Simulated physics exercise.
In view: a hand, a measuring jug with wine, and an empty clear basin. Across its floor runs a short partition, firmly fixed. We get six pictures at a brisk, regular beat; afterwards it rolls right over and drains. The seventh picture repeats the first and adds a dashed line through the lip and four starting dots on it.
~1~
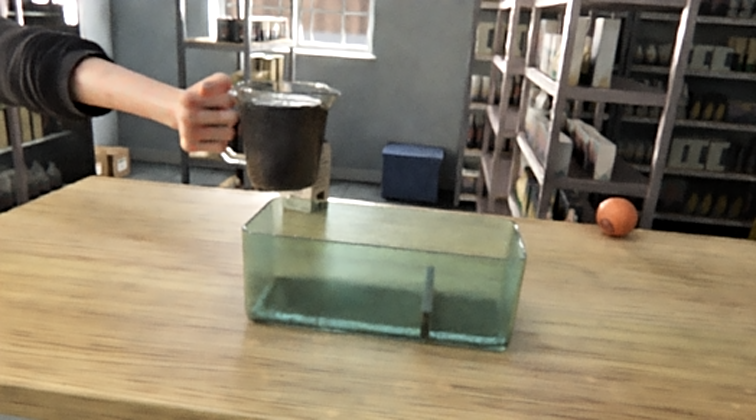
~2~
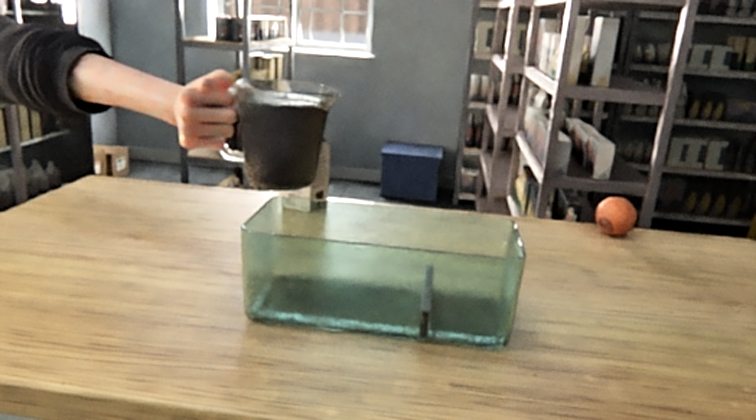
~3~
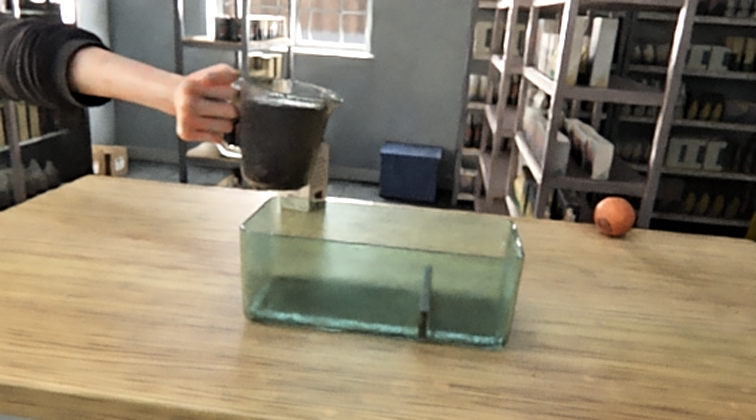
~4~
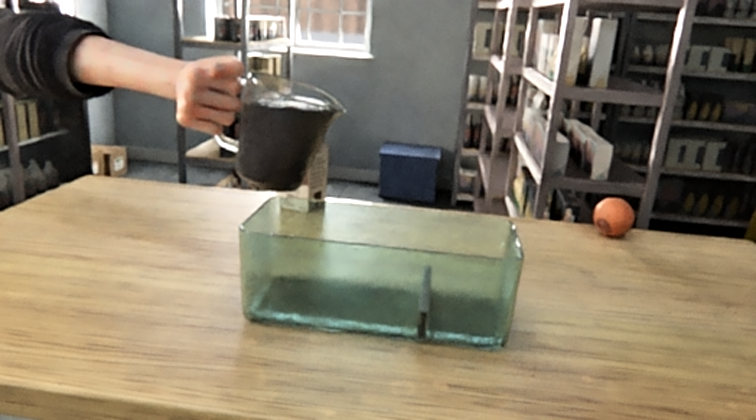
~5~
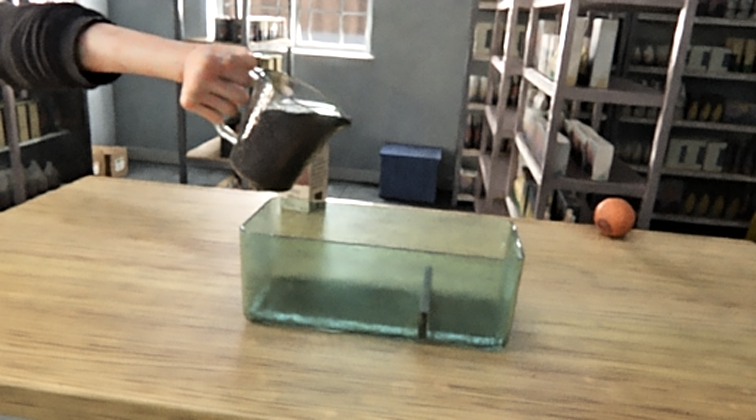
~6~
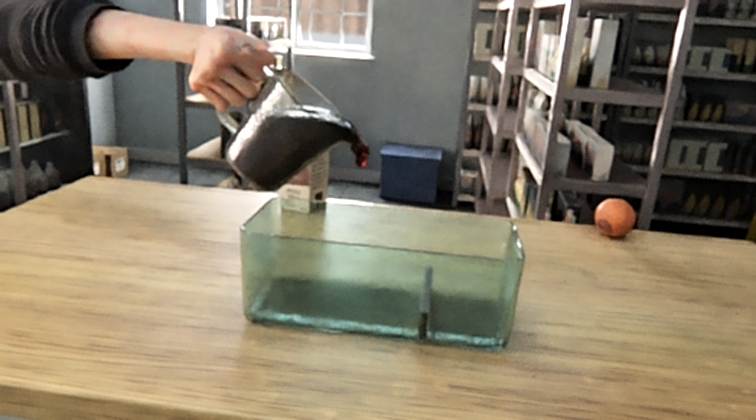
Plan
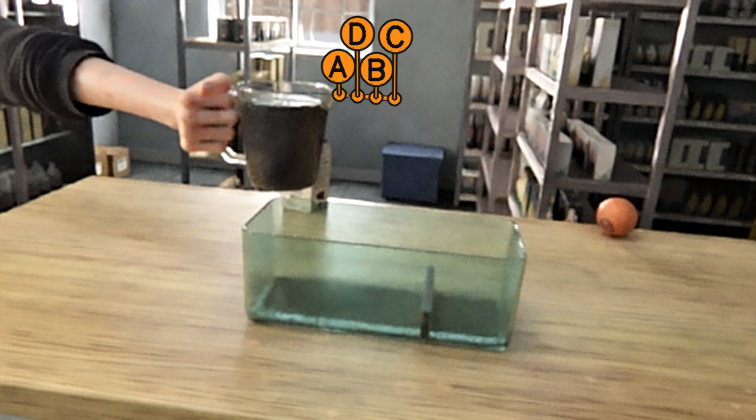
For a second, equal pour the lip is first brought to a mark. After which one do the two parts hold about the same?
The answer is spot C.
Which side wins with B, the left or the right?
The left one.
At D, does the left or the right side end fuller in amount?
The left side.
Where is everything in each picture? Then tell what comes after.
Upright, lip at (338, 94); basin from (246, 317) to (510, 348); top of the wall at (429, 286); nothing has left yet.
Upright, lip at (338, 95); nothing has left yet.
Tipped about 7°, lip at (341, 101); nothing has left yet.
Tipped about 15°, lip at (345, 111); nothing has left yet.
Tipped about 27°, lip at (349, 125); wine is over the lip, down to (349, 125).
Tipped about 40°, lip at (351, 141); wine is over the lip, down to (361, 163).
On the marked copy, A at (339, 94); B at (376, 97); C at (394, 98); D at (357, 95).
With A, about 93 % ends left of the wall and 7 % right of it.
With B, about 78 % ends left of the wall and 21 % right of it.
With C, about 53 % ends left of the wall and 46 % right of it.
With D, about 92 % ends left of the wall and 7 % right of it.
